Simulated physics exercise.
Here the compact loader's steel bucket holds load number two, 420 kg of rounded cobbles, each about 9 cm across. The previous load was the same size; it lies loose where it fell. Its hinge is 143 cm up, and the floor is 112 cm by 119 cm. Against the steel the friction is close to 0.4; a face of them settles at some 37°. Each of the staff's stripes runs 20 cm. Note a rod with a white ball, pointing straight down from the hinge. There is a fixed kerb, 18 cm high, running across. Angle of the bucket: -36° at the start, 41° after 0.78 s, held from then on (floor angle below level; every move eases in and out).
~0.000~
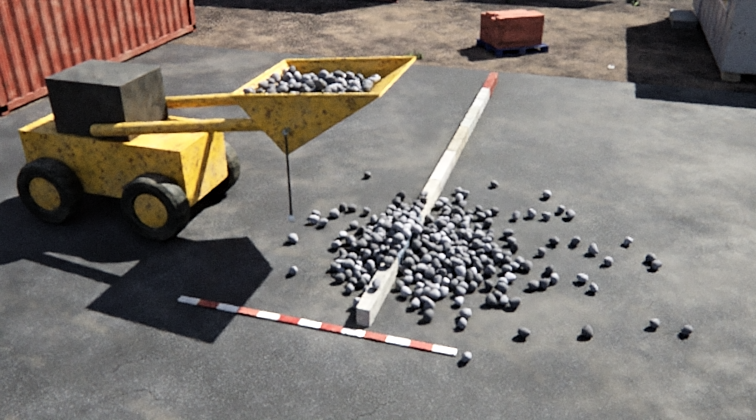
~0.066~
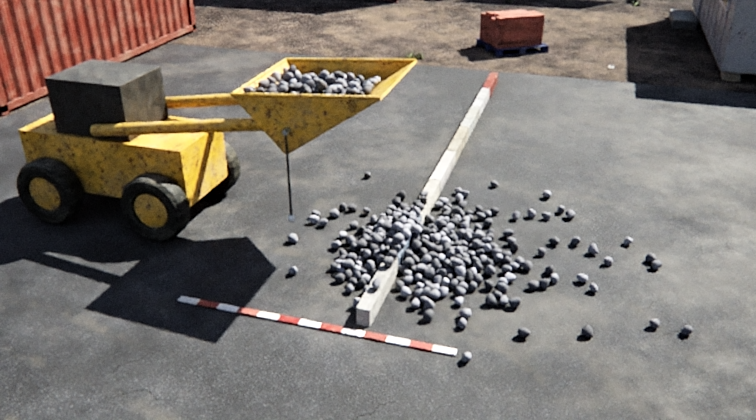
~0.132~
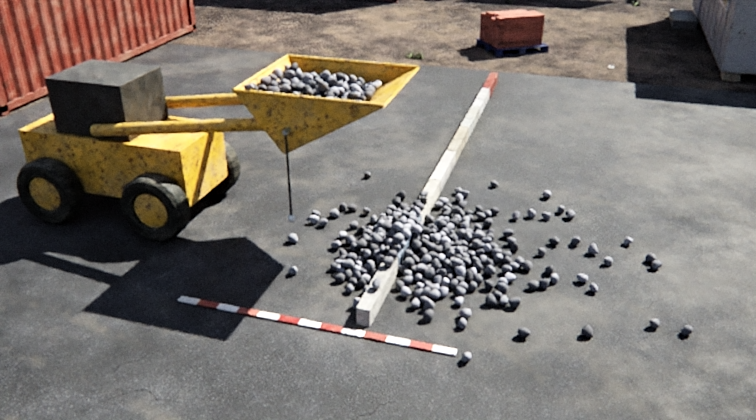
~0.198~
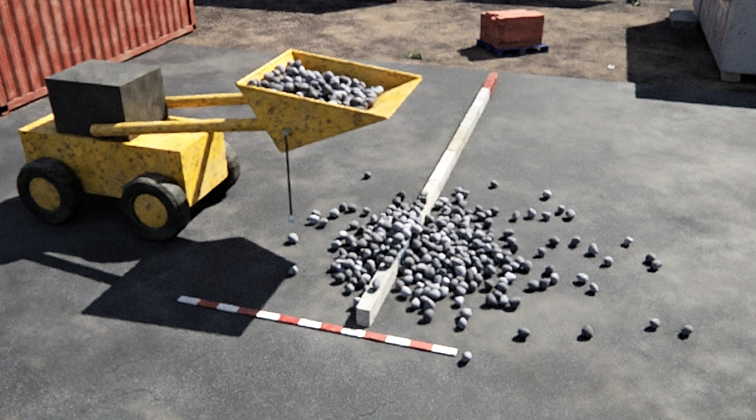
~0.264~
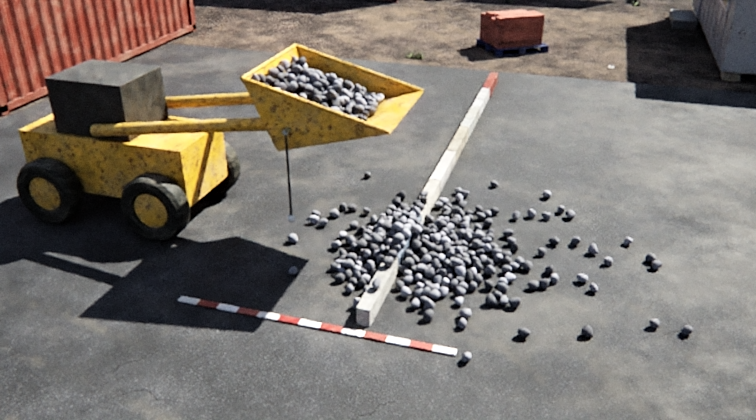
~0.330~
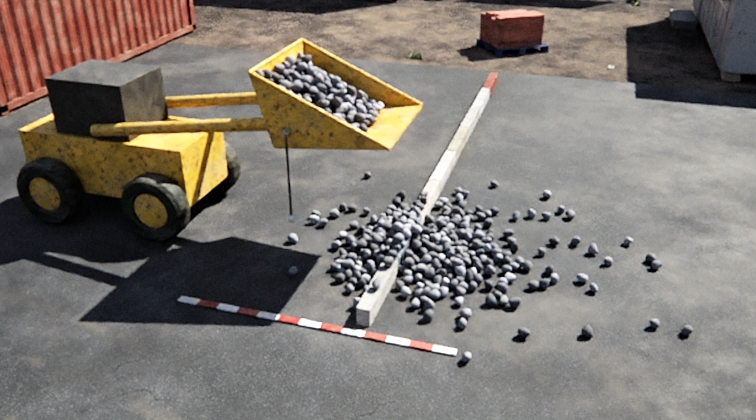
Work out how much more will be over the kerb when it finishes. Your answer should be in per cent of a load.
Around 73 out of 100.
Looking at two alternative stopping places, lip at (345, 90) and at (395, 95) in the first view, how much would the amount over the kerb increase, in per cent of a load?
The first would add some 25 per cent and the second some 95 per cent.
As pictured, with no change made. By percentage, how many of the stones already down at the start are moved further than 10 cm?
Near 20 per cent, I reckon.
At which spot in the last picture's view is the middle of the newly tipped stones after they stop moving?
Centre at roughly (432, 243).
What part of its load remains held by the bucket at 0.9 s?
Near 90 per cent of the load is held.
After 0.6 s the floor is at 28°; in per cent of one load, 100 in the bucket, 40 on this side of the kerb, 60 over the kerb; the foremost stones are at (633, 285).
After 0.9 s the floor is at 41°; in per cent of one load, 89 in the bucket, 50 on this side of the kerb, 60 over the kerb; the foremost stones are at (633, 285).
After 1.2 s the floor is at 41°; in per cent of one load, 28 in the bucket, 83 on this side of the kerb, 88 over the kerb; the foremost stones are at (633, 285).
After 4.0 s the floor is at 41°; in per cent of one load, 0 in the bucket, 67 on this side of the kerb, 133 over the kerb; the foremost stones are at (646, 293). Net gain over the kerb, 73.
